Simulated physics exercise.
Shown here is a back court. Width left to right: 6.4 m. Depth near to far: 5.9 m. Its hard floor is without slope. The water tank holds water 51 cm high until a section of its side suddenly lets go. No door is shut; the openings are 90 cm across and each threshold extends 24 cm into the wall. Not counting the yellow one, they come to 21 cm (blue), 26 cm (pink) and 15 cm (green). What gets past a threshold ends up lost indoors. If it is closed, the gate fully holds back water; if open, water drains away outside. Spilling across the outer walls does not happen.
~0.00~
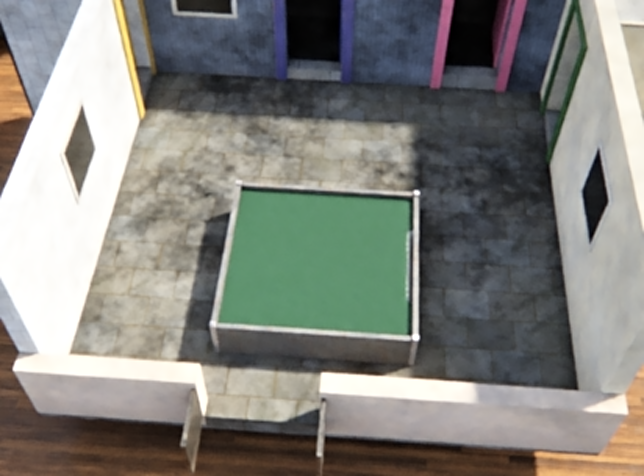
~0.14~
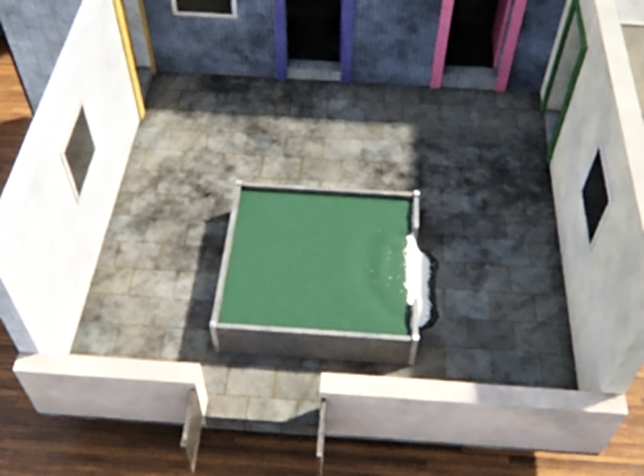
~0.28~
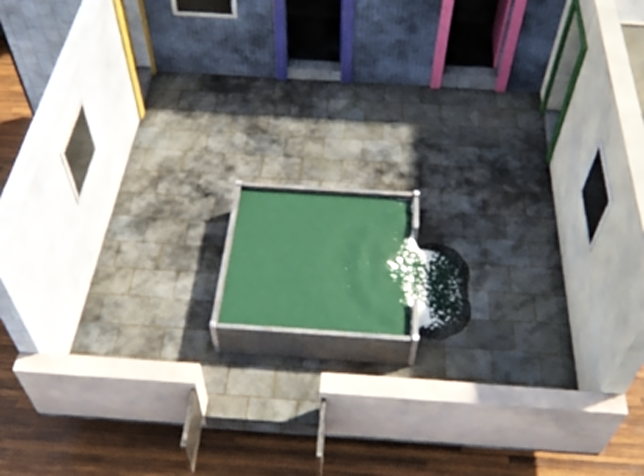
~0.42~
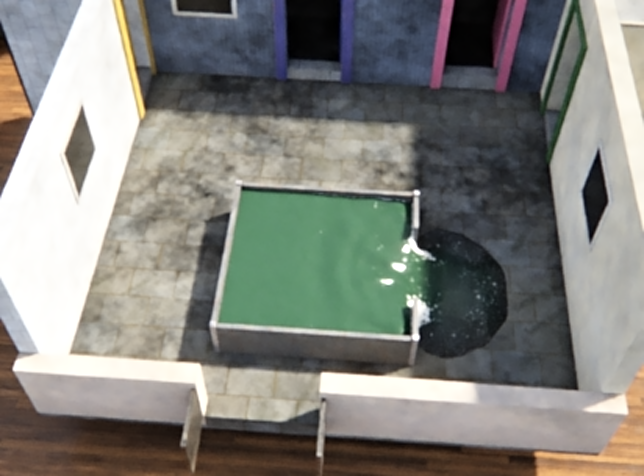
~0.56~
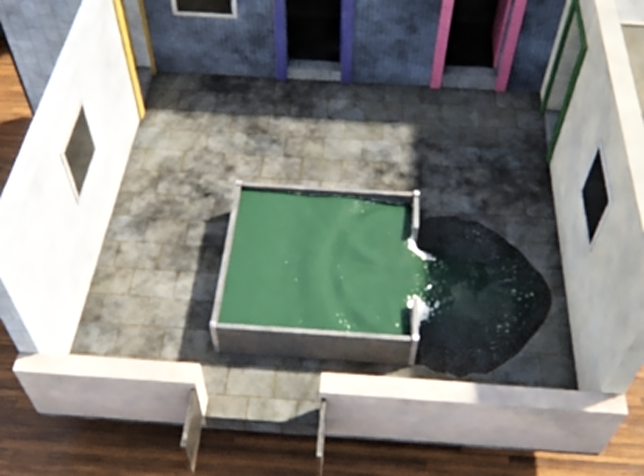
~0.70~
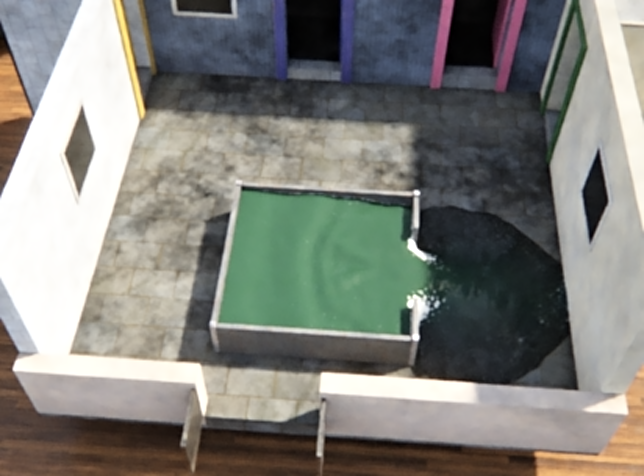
A walled back court with a grey stone floor is seen from high above its near side by a camera that stays still. A low, square tank of green water sits near an open gate, with purple and pink doorways behind, a yellow one at left and a green one at right. White water bursts through the tank's right side, and a dark pool spreads rightward across the paving.
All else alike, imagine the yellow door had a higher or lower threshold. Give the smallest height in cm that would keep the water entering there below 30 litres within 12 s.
Roughly 7 cm.
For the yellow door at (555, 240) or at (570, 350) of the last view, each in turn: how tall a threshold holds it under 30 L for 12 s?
Roughly 18 cm, then roughly 21 cm.
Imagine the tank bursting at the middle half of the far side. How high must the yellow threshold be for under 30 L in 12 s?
Some 17 centimetres.
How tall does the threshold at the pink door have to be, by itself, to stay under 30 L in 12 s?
At pink, roughly 11.5 cm.
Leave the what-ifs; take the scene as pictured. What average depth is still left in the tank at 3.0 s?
About 30 centimetres.
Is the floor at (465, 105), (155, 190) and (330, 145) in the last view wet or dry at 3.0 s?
So the three spots come out swamped, spared, spared, in that order.
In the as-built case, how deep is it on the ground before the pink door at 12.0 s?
Roughly 8.5 cm deep.
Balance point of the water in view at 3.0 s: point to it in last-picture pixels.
Roughly (397, 282).
After 1.4 s water covers 15 % of the floor, deepest (30 cm) near (561, 299); it has not reached the yellow door.
After 3.0 s water covers 30 % of the floor, deepest (30 cm) near (575, 410); it has not reached the yellow door.
After 12.0 s water covers 95 % of the floor, deepest (10 cm) near (245, 111); 9 cm at the yellow door, 0 litres in over its 16 cm threshold.
At the yellow door as built, the water arrived by 6.0 s and peaked near 12 cm at 9.4 s.
Run again over the same 12 s with other heights there, 45 litres in over 6 cm, 15 litres over 8 cm. The limit of 30 litres is kept from about 7 cm up.
